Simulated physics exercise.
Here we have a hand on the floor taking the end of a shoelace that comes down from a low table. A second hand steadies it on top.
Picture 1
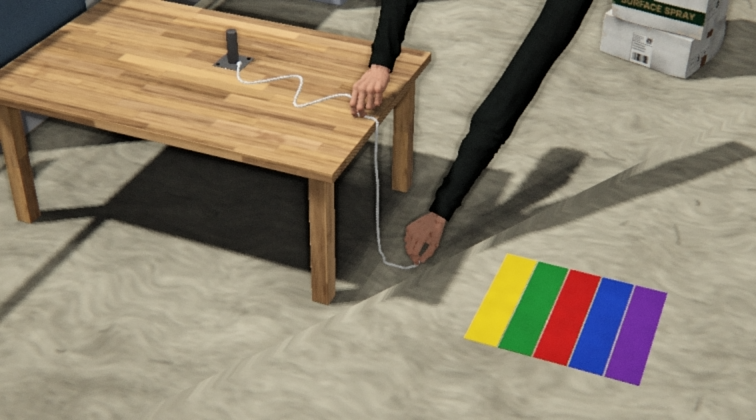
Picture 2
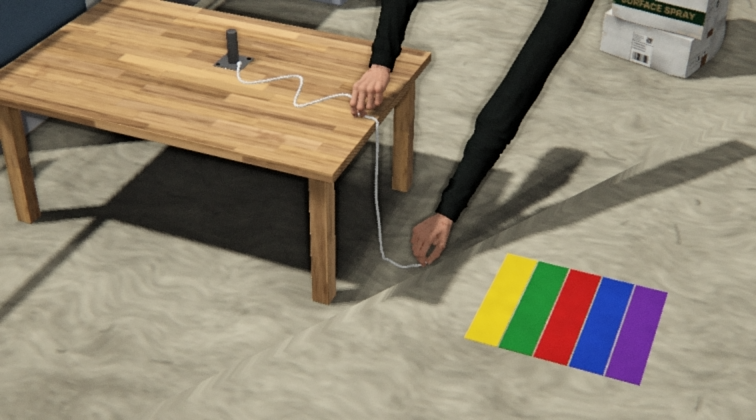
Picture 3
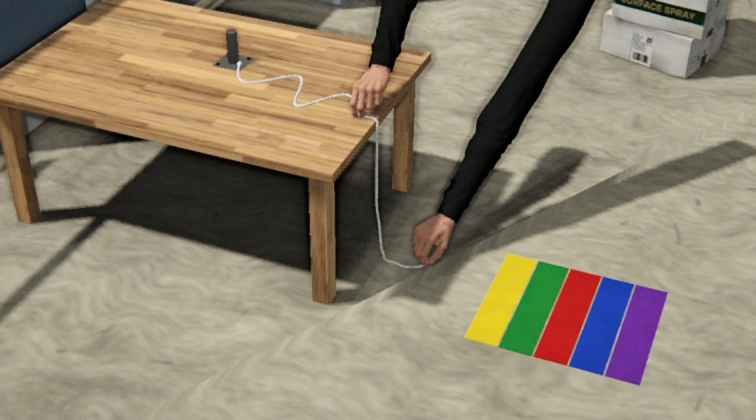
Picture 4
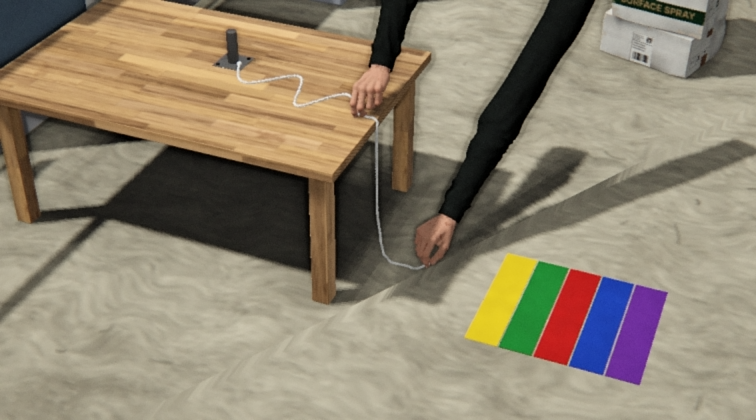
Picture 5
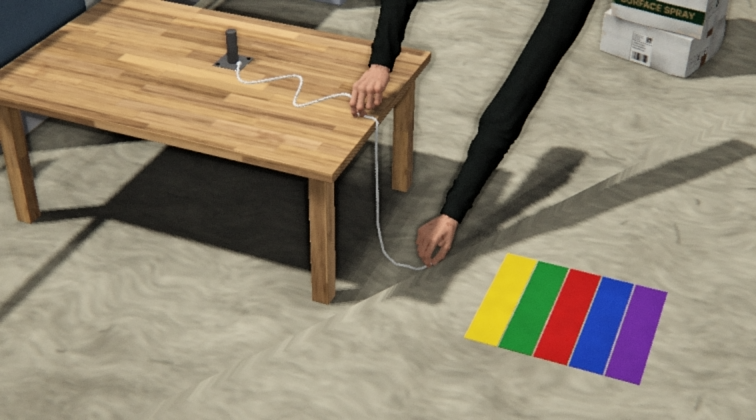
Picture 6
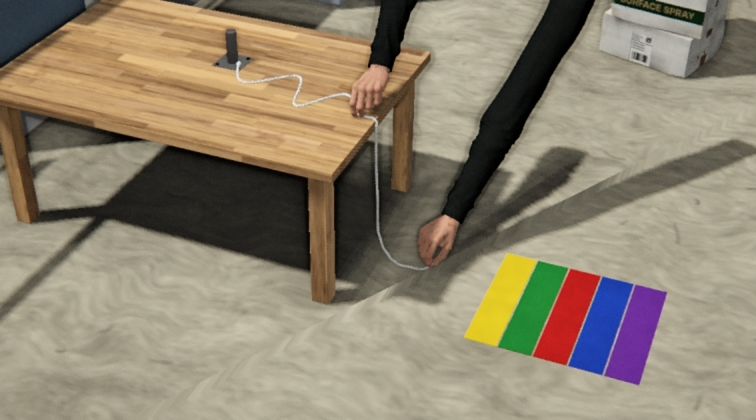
A hand on the floor draws the end of a white shoelace slightly right.
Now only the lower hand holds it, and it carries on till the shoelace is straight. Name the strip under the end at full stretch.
The purple one.
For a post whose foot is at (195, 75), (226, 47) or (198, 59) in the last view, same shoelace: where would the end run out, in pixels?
Near (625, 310), (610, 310) and (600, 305).
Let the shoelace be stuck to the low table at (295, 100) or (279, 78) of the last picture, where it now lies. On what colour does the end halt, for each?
In that order: Red; blue.
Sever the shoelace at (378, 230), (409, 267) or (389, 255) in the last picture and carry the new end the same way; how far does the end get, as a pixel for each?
About (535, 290), (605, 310) and (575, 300).
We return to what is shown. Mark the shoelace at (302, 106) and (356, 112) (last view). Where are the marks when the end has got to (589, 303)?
They go to (374, 110) and to (406, 183).
Soon after, end near (589, 303); over red.
After that, end near (624, 312); over purple.
At the stop, end near (645, 318); over purple. It halts on the purple strip.
